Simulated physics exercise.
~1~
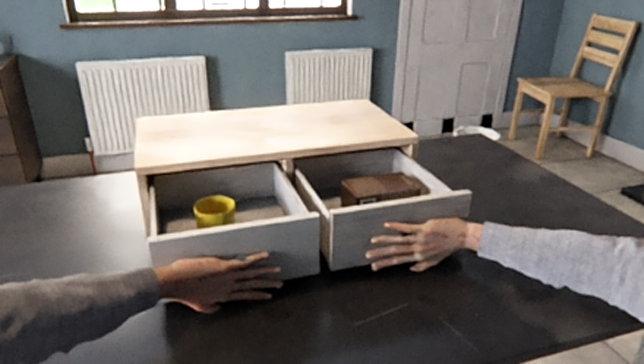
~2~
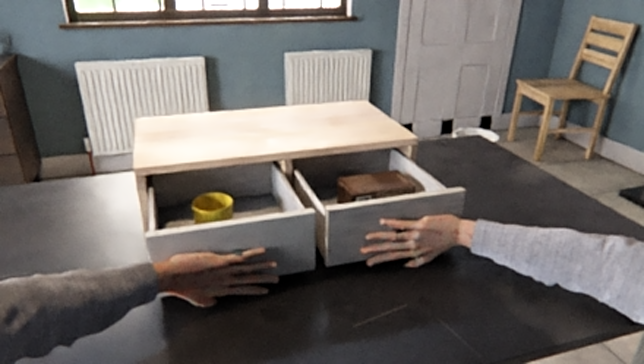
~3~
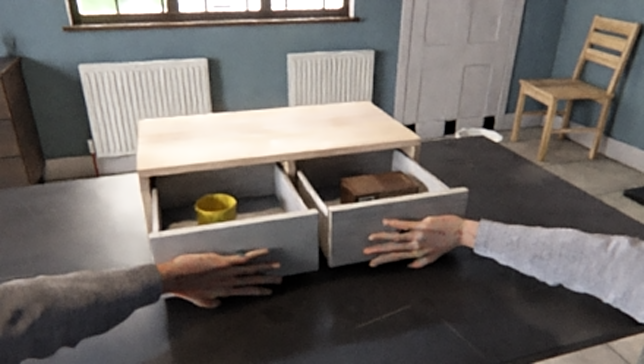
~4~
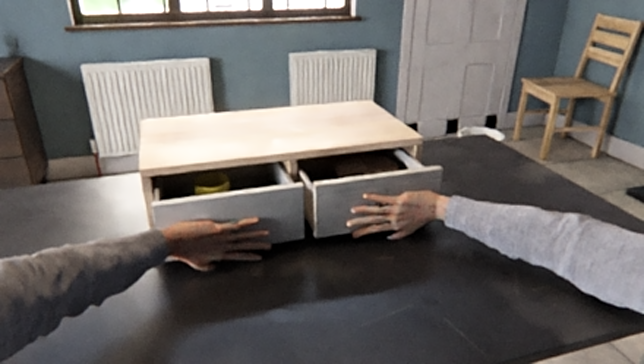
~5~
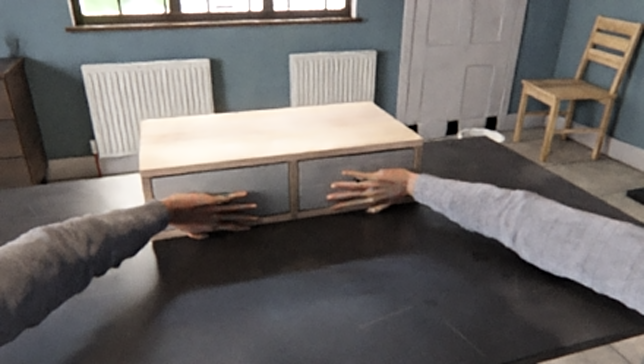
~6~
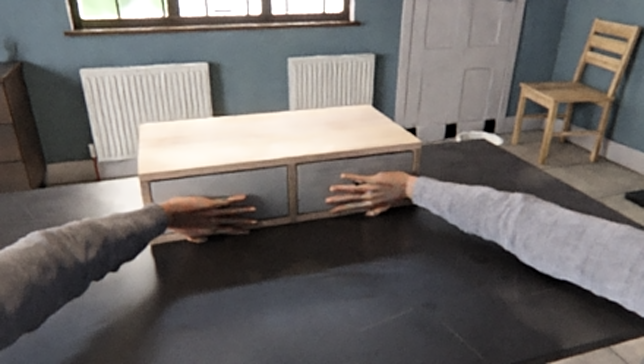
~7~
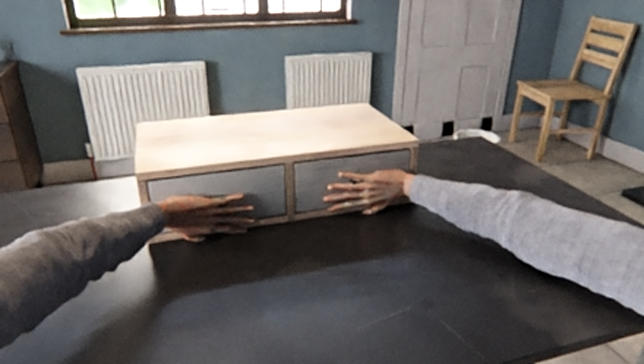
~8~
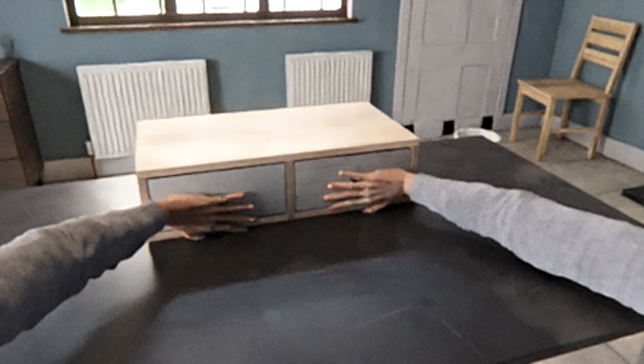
At first, a pale wooden chest sits on a dark table with both of its drawers pulled open, a yellow beaker in the left one and a brown carton lying in the right. A hand in a grey sleeve rests against the front of each drawer, and for a moment almost nothing moves. Then both hands push forward together, and the drawers slide about halfway in, carrying the beaker and carton back into shadow. The hands keep pushing until both drawers shut flush, hiding what is inside. The chest stays in place, and the hands remain resting against the closed fronts.
